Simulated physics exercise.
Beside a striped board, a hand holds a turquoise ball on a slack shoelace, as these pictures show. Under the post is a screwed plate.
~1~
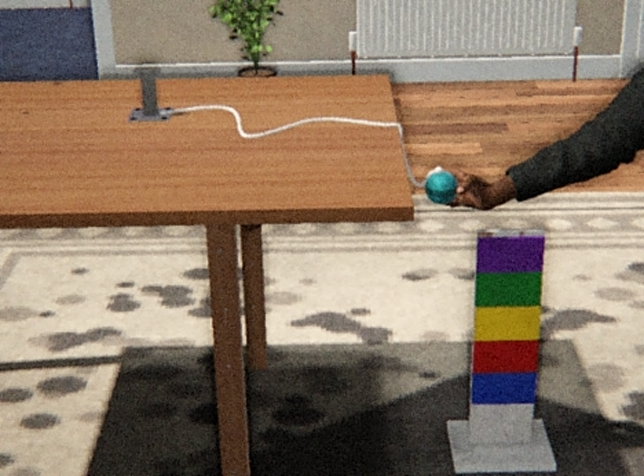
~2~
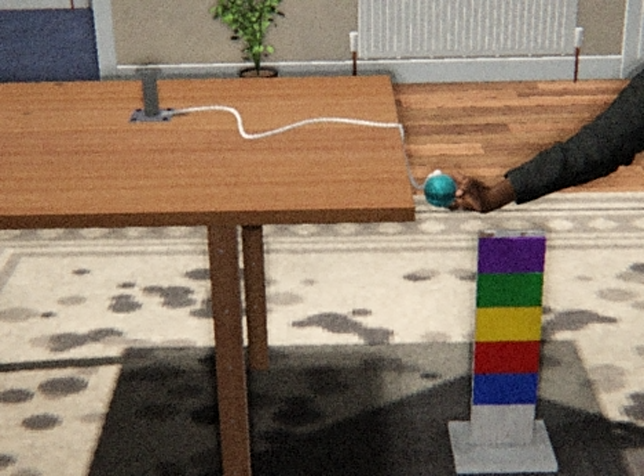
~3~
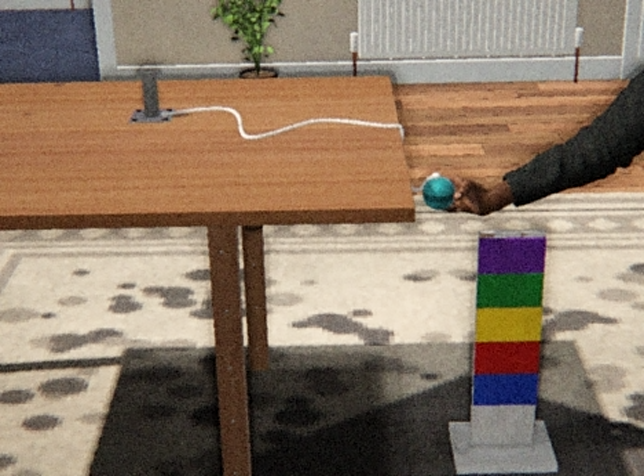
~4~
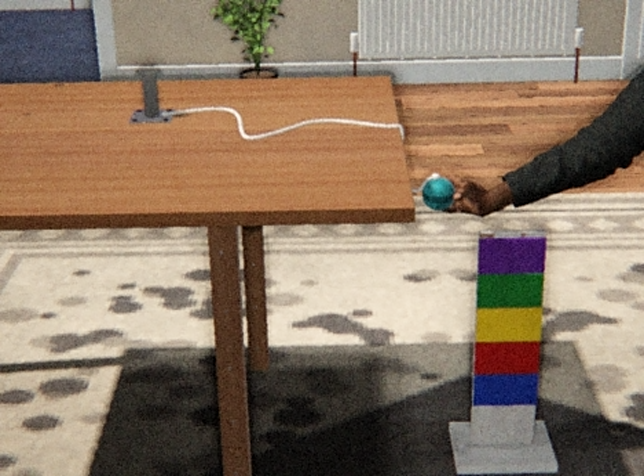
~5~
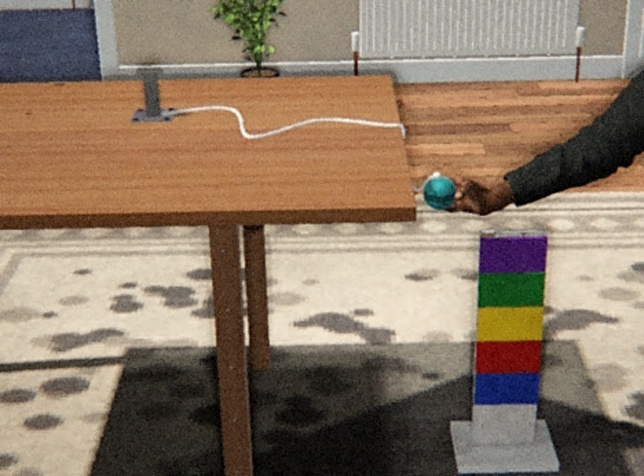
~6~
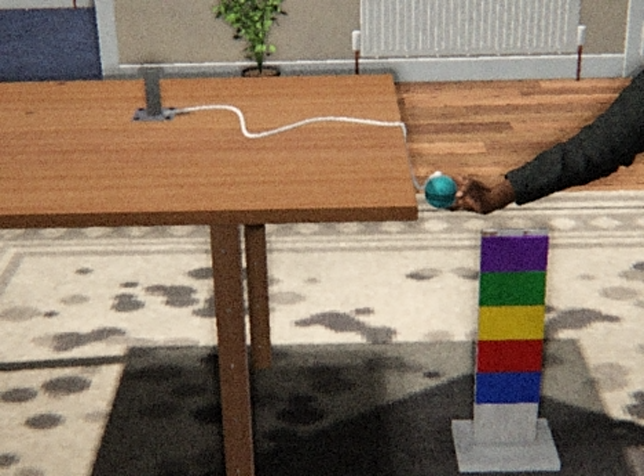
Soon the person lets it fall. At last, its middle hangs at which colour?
At yellow.
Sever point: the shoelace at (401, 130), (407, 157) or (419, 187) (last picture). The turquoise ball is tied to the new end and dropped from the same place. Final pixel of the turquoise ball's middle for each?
First (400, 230), then (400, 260), then (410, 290).
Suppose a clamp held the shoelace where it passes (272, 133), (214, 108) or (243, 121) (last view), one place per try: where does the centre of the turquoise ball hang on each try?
Try by try, around (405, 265), (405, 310) and (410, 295).
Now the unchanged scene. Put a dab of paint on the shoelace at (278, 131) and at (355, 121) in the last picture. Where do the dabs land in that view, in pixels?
Well, the first one sits at (351, 125), and the second one sits at (403, 167).
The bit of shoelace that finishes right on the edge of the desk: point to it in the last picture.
You'll find it somewhere around (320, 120).
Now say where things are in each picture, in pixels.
Turquoise ball (442, 188); purple (511, 256); green (509, 290); yellow (507, 325); red (506, 358); blue (504, 390), in the first picture.
Turquoise ball (441, 191); shoelace through (201, 109) (240, 123) (275, 132) (341, 121) (403, 146), in the second picture.
Turquoise ball (439, 194), in the third picture.
Turquoise ball (439, 194); shoelace through (201, 110) (241, 123) (276, 133) (341, 122) (402, 147), in the fourth picture.
Turquoise ball (440, 193), in the fifth picture.
Turquoise ball (441, 192); shoelace through (204, 108) (243, 122) (278, 131) (344, 120) (405, 145), in the sixth picture.
Early on, ball near (377, 300); level with yellow.
Midway, ball near (415, 318); level with yellow.
Finally, ball near (404, 316); level with yellow. At yellow.
